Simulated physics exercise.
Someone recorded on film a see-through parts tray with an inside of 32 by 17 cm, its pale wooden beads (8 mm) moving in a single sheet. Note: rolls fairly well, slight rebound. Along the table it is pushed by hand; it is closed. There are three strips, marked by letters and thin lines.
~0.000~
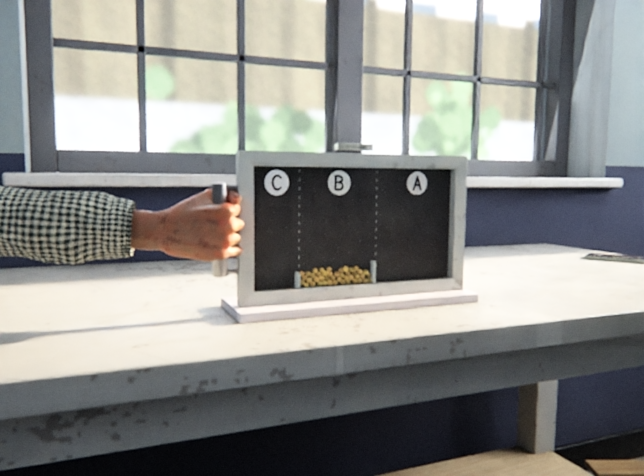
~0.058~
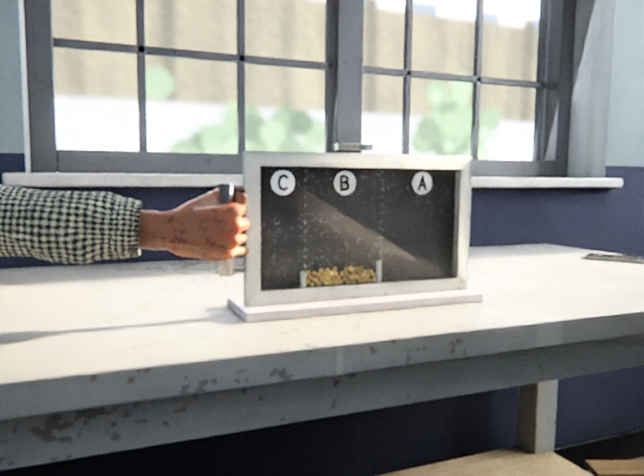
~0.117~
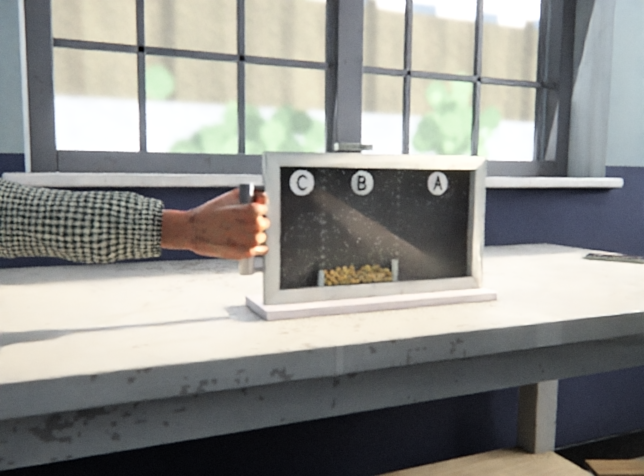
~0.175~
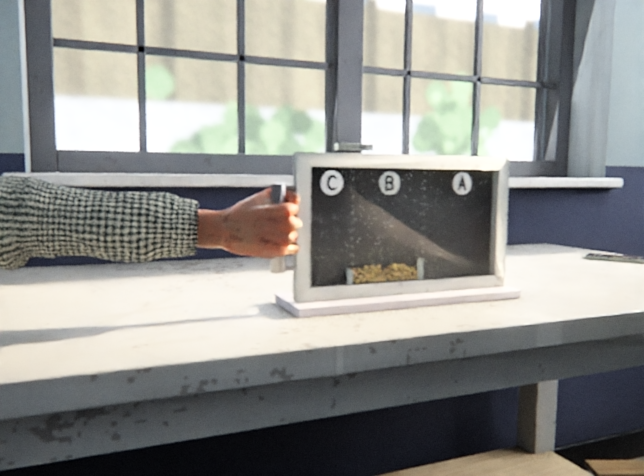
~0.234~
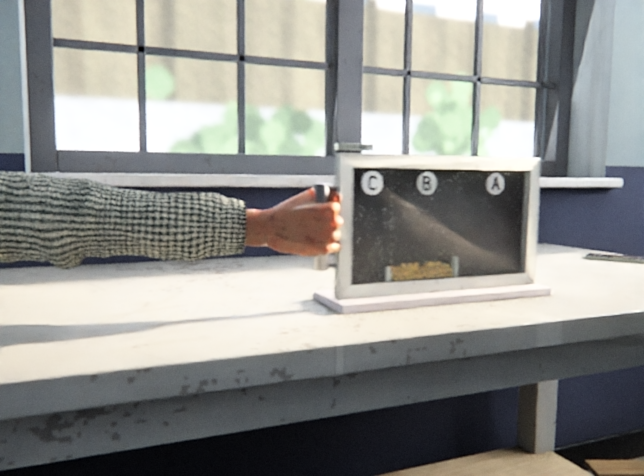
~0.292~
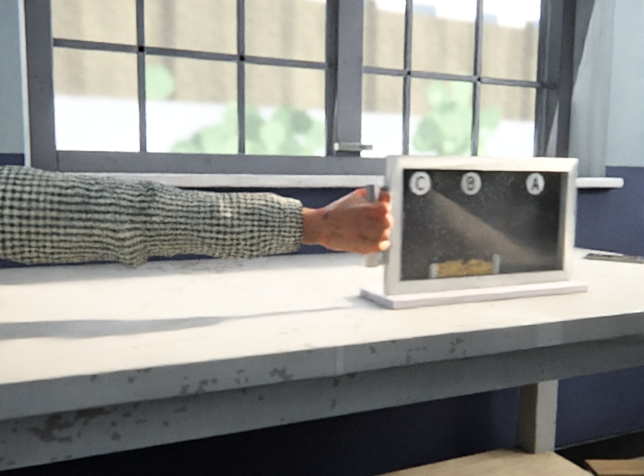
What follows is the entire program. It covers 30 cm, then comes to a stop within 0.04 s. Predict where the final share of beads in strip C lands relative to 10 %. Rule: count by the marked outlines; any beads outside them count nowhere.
It lands below 10 %.
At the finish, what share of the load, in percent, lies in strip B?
Roughly 80 %.
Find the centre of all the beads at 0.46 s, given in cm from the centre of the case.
About 1 cm left and 6 cm below.
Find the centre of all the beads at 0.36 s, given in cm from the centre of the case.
About 2 cm left and 7 cm below.
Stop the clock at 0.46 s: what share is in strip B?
Roughly 90 percent.
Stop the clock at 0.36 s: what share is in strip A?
0 %.
After 0.36 s, it is 30 cm to the right; the beads' middle is 2 cm left of and 7 cm below the centre; B 100 %.
After 0.46 s, it is 30 cm to the right; the beads' middle is 1 cm left of and 6 cm below the centre; A 10 %, B 90 %.
After 0.61 s, it is 30 cm to the right; the beads' middle is in line with and 7 cm below the centre; A 20 %, B 80 %.
Settled by 1.2 s, it is 30 cm to the right; A 20 %, B 80 %, C 0 %.
